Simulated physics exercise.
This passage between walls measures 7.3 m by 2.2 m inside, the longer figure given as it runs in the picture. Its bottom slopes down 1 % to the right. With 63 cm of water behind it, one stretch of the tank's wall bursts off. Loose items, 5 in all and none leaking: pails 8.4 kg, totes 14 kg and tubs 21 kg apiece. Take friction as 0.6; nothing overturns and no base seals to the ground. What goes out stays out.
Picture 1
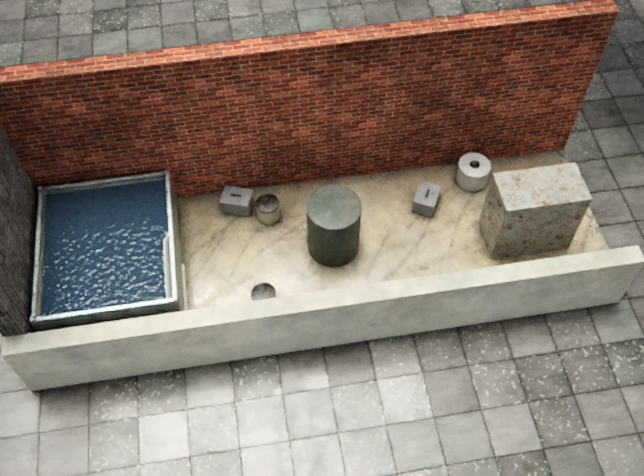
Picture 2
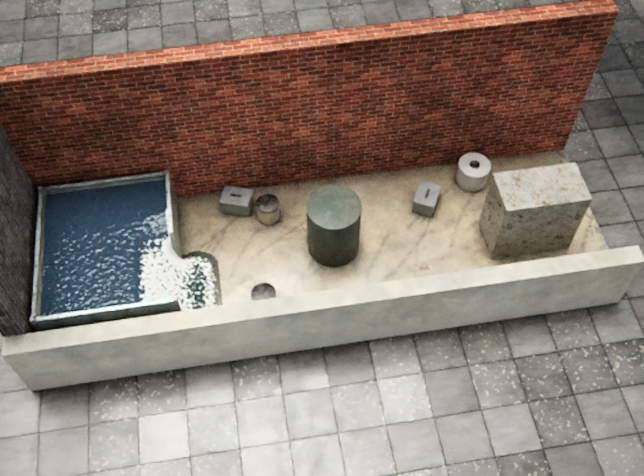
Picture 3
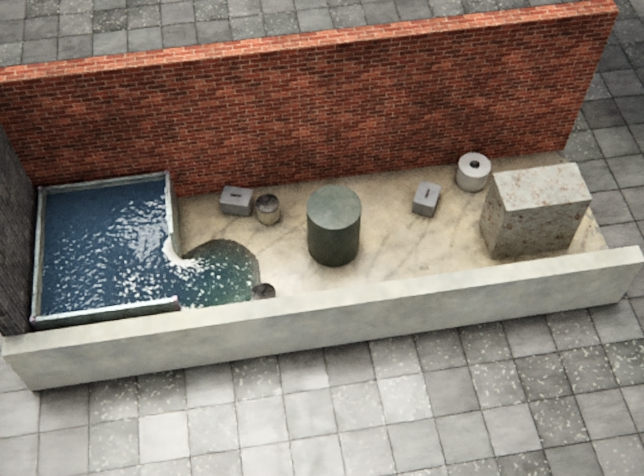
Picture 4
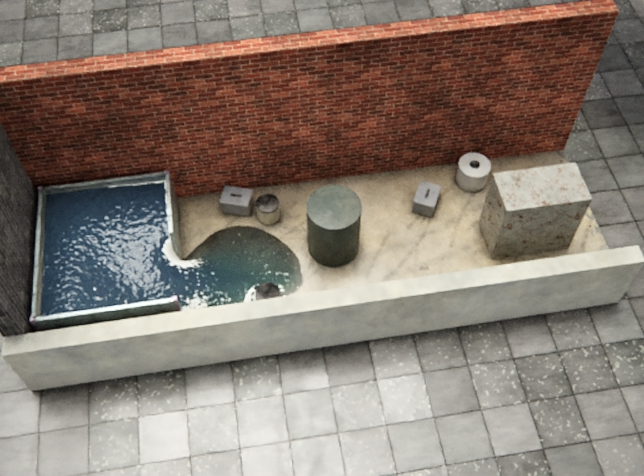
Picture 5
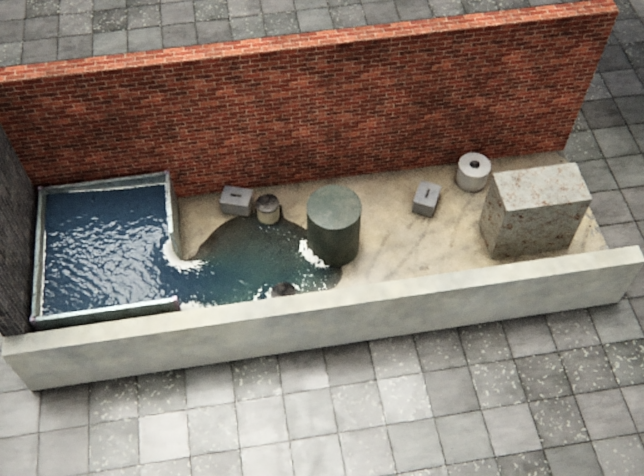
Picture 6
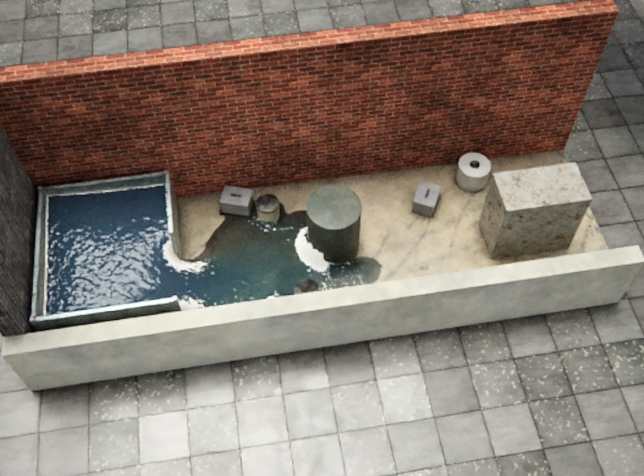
A walled tank of water at the left opened on one side, and water spread rightward across the pale floor, flowing around small objects and reaching just past the dark green cylinder.
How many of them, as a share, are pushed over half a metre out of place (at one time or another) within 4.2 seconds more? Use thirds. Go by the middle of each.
It is one to two thirds.
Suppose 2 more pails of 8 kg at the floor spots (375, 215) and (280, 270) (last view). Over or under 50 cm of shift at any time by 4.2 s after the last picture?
In that order: Less, over.
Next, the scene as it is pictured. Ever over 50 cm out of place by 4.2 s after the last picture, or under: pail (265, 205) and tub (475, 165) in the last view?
In turn: Short of it, over.
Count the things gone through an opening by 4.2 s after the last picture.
I count 1.
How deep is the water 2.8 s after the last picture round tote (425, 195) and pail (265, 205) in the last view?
Roughly 11 and 11 cm.
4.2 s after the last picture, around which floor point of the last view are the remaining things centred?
At about (373, 200).
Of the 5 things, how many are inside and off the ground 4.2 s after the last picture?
0 of them.
Then, 0.4 s after the last picture 1 of 5 are over 50 cm from their spots; 0 afloat.
Then, 1.5 s after the last picture 1 of 5 are over 50 cm from their spots; 0 afloat.
Then, 2.8 s after the last picture 2 of 5 are over 50 cm from their spots; 2 afloat.
Then, 4.2 s after the last picture 2 of 5 are over 50 cm from their spots, and 2 have been at some point; 0 afloat.
